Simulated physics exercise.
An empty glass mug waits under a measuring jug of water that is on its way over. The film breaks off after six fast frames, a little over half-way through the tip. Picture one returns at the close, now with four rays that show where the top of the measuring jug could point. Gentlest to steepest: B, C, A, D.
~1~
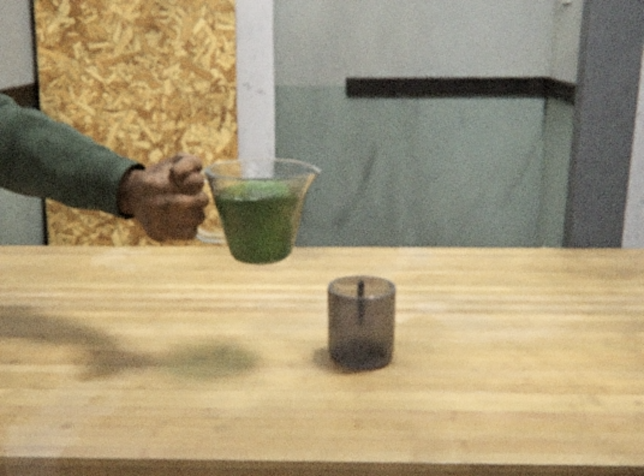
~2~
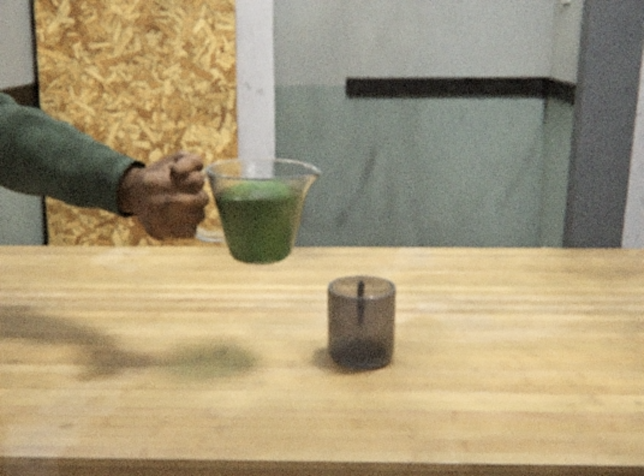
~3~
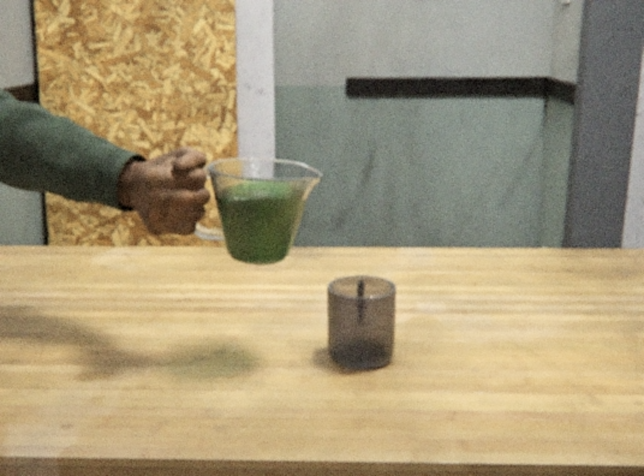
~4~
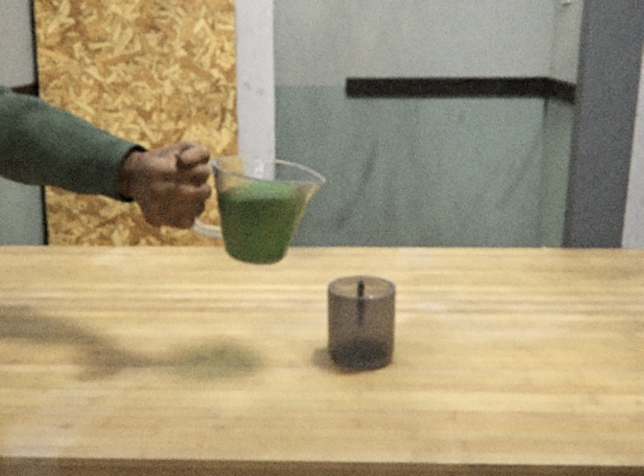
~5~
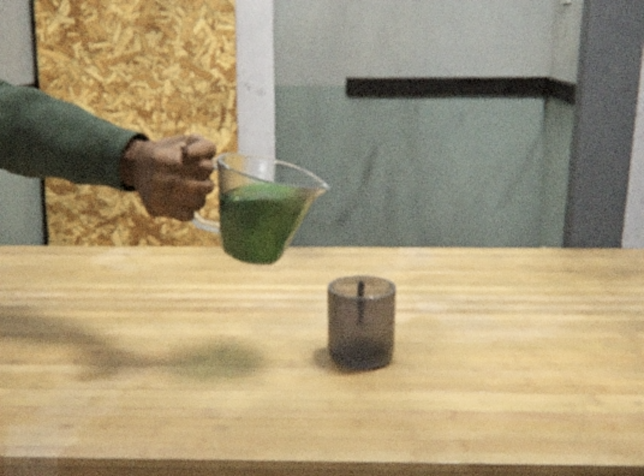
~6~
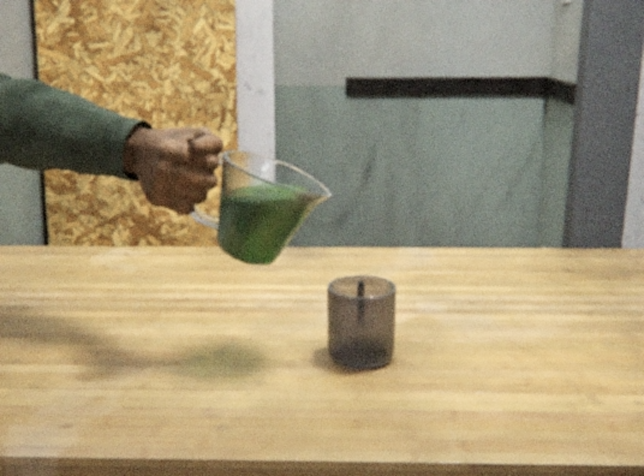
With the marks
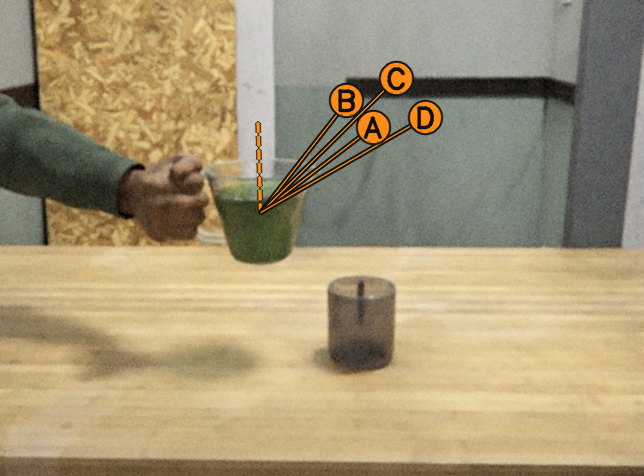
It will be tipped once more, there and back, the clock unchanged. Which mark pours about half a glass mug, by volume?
Use line A.
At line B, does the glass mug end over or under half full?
Under.
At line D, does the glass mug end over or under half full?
Over.
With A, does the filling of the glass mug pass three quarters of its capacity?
No, it does not.
In orange, A at (359, 137); B at (336, 114); C at (384, 90); D at (410, 125).
With A, the glass mug ends with about 50 % of what it can hold.
With B, the glass mug ends with about 20 % of what it can hold.
With C, the glass mug ends with about 35 % of what it can hold.
With D, the glass mug ends with about 68 % of what it can hold.
